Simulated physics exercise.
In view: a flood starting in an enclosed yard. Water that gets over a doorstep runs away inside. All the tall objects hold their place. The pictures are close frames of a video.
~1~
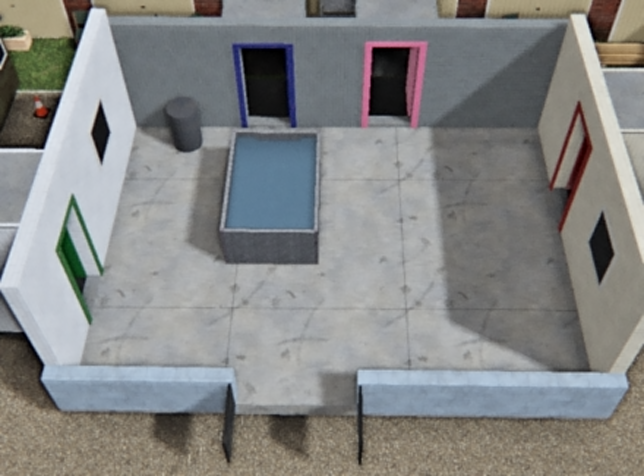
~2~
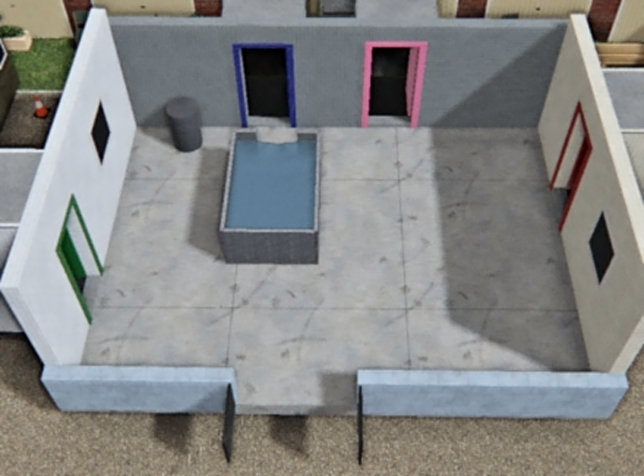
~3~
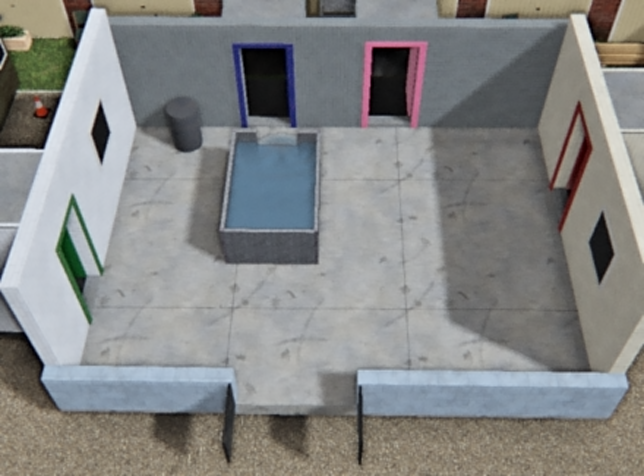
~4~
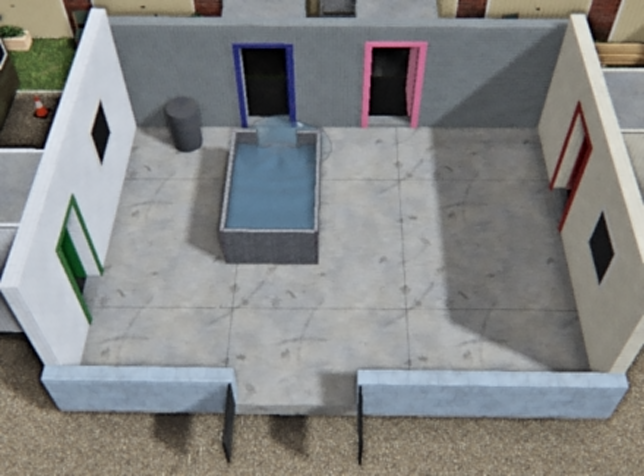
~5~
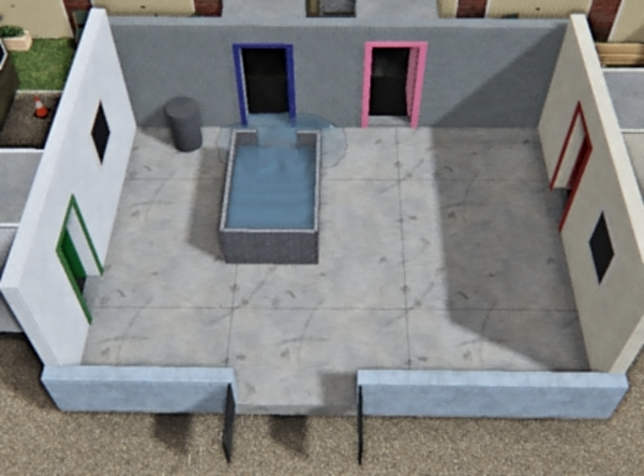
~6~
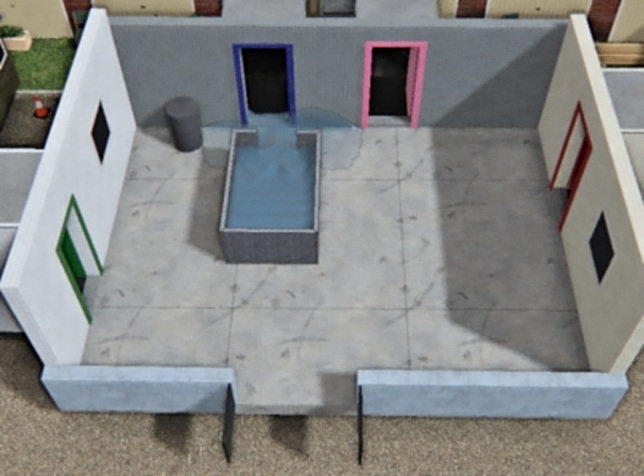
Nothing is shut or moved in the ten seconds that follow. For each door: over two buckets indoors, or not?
In the end: The red door holds within the limit; the pink door holds within the limit; the blue door floods; the green door holds within the limit.
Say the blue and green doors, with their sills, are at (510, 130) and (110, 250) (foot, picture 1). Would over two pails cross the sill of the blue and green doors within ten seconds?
My reading: Blue floods; green lets more in.
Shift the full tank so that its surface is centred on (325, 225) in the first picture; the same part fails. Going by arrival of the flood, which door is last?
It is the door marked green.
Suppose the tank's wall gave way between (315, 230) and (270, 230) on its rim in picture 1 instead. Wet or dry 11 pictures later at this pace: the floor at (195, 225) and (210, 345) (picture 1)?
One after the other: No water, awash.
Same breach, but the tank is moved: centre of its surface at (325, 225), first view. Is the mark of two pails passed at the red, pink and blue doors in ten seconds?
One by one: Red door keeps below it; pink door is over; blue door passes that mark.
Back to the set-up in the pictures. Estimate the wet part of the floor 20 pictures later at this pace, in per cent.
I make it 40 per cent.
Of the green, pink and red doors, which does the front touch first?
I say the door marked pink.
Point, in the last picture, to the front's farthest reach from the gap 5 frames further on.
At about (466, 130).
A moment on, water covers 10 % of the floor; the red door not reached, the pink door wet at the sill, nothing in, the blue door far over two buckets in, the green door not reached.
Next, water covers 25 % of the floor; the red door not reached, the pink door wet at the sill, nothing in, the blue door far over two buckets in, the green door not reached.
Then, water covers 40 % of the floor; the red door wet at the sill, nothing in, the pink door wet at the sill, nothing in, the blue door far over two buckets in, the green door not reached.
Later, water covers 65 % of the floor; the red door wet at the sill, nothing in, the pink door wet at the sill, nothing in, the blue door far over two buckets in, the green door wet at the sill, nothing in.
In the end, water covers 90 % of the floor; the red door wet at the sill, nothing in, the pink door wet at the sill, nothing in, the blue door far over two buckets in, the green door under two buckets in.
